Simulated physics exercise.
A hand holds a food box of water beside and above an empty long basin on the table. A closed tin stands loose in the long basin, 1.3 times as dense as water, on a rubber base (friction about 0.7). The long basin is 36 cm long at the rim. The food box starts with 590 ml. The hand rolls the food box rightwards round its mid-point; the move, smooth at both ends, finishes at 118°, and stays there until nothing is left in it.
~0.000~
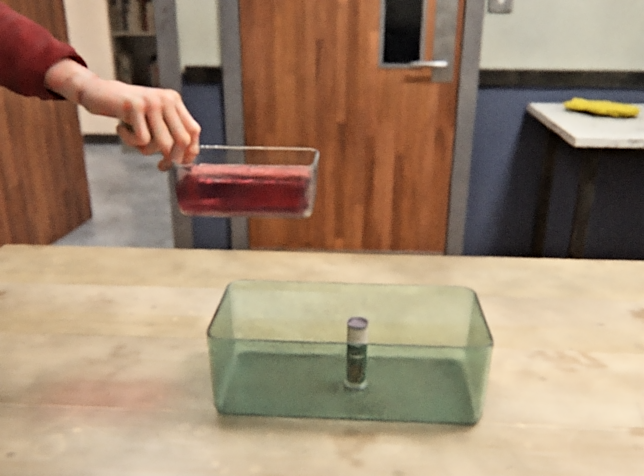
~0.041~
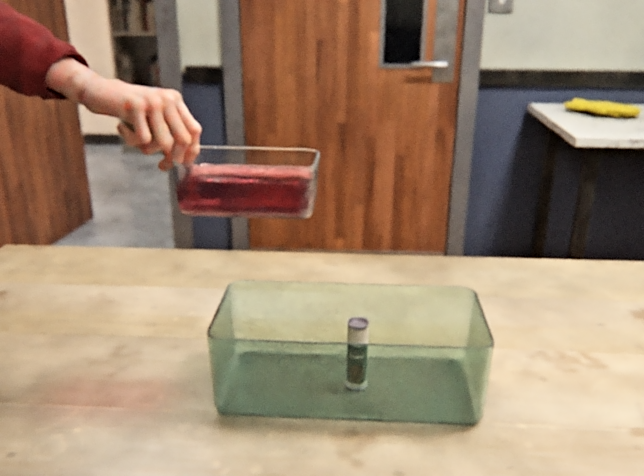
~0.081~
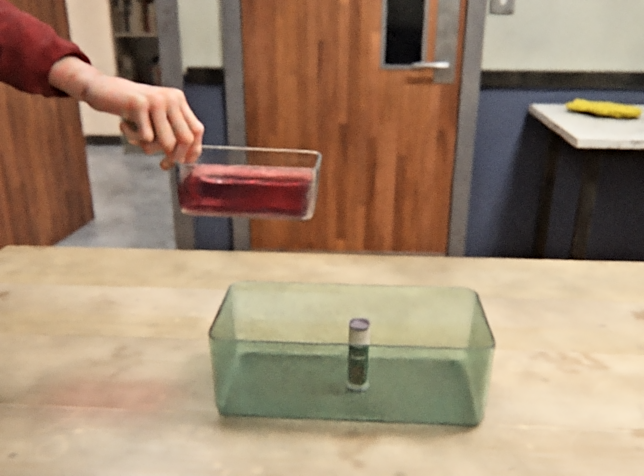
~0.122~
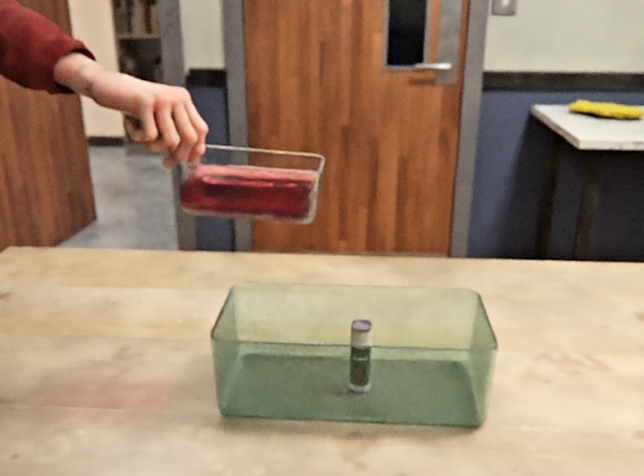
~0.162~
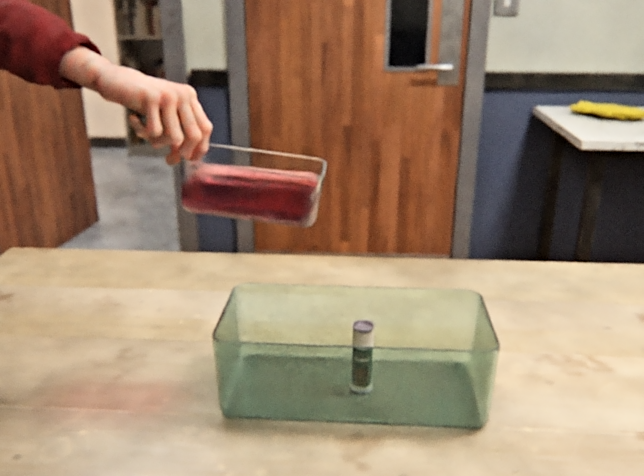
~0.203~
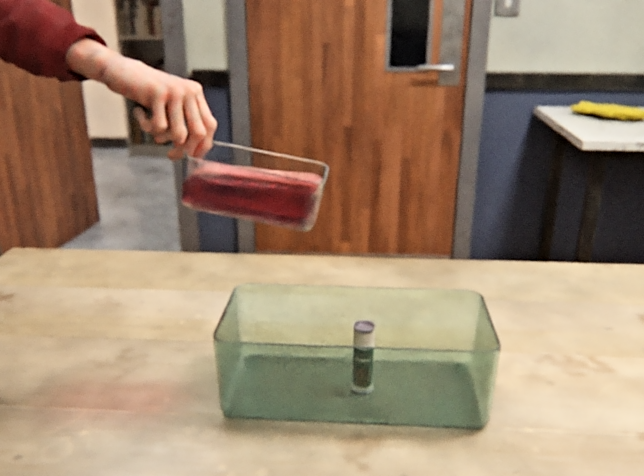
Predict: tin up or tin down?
The tin remains upright.
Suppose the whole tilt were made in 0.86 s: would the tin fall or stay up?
The tin keeps standing.
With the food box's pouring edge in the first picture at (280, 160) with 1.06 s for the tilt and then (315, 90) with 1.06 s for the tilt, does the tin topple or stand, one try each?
First it remains upright; then it remains upright.
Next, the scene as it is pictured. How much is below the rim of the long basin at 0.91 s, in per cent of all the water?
Near 90 in a hundred.
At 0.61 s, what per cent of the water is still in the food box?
About 30 per cent.
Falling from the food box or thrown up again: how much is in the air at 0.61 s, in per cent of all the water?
Near 54 in a hundred.
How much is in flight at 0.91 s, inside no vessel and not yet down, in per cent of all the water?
About 7 per cent.
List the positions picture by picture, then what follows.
In the first picture, it leans 0°; its right rim is at (316, 160); the water meets the walls at (184, 171) and (314, 175); the long basin's rim runs from (218, 308) to (484, 316); the tin's top is at (358, 325).
In the second picture, it leans 0°; its right rim is at (317, 160); the water meets the walls at (186, 171) and (315, 175).
In the third picture, it leans 2°; its right rim is at (319, 163); the water meets the walls at (187, 172) and (316, 176).
In the fourth picture, it leans 4°; its right rim is at (322, 166); the water meets the walls at (189, 172) and (319, 178).
In the fifth picture, it leans 7°; its right rim is at (324, 171); the water meets the walls at (191, 173) and (321, 180).
In the sixth picture, it leans 10°; its right rim is at (326, 176); the water meets the walls at (192, 172) and (323, 182).
By 0.61 s the tilt is 73° and 30 per cent is still to pour; the tin stands where it began.
By 0.91 s the tilt is 112° and 3 per cent is still to pour; the tin stands where it began.
By 1.22 s the tilt is 118° and 0 per cent is still to pour; the tin stands where it began.
By 1.56 s the tilt is 118° and 0 per cent is still to pour; the tin stands where it began.
At rest the tin stands where it began.
